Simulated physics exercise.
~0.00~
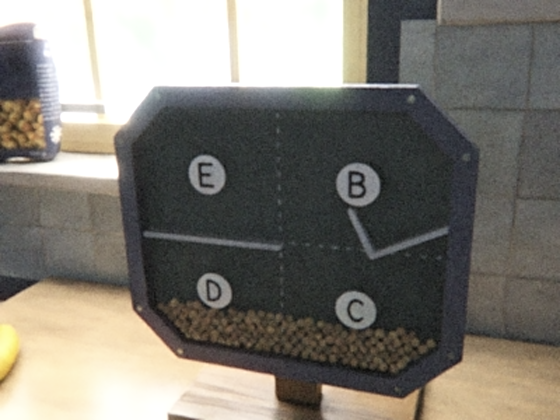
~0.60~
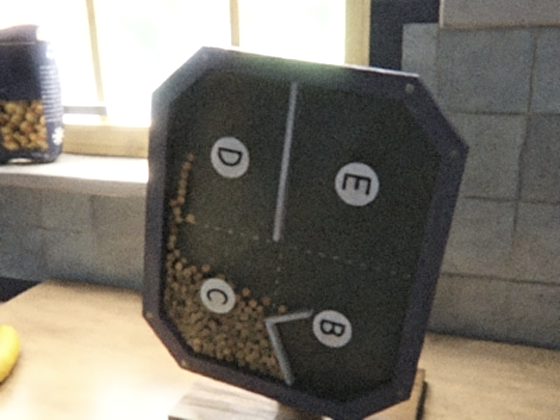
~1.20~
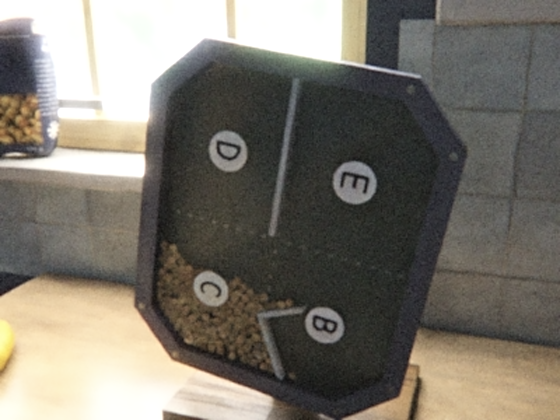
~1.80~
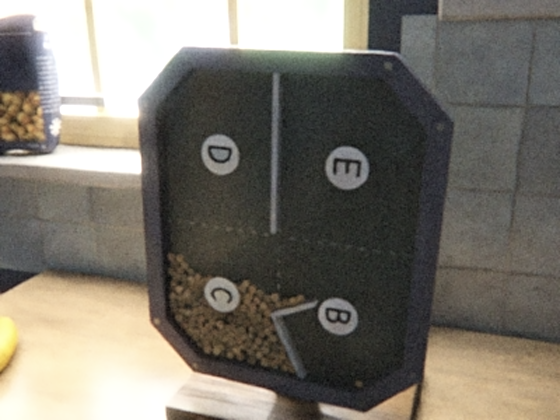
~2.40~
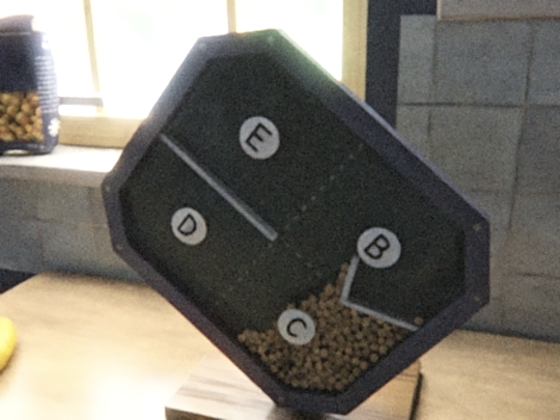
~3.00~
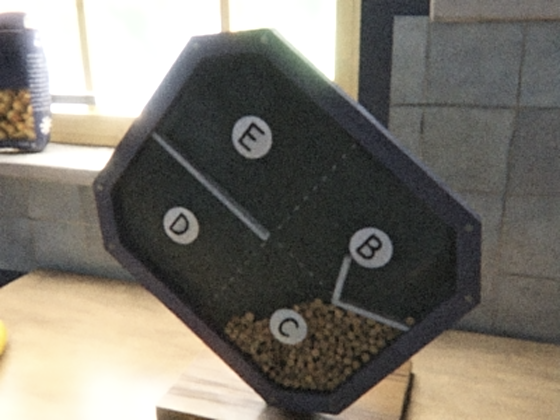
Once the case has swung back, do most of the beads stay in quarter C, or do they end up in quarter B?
Most of the beads stay in quarter C, piled at the bottom of the tilted case.
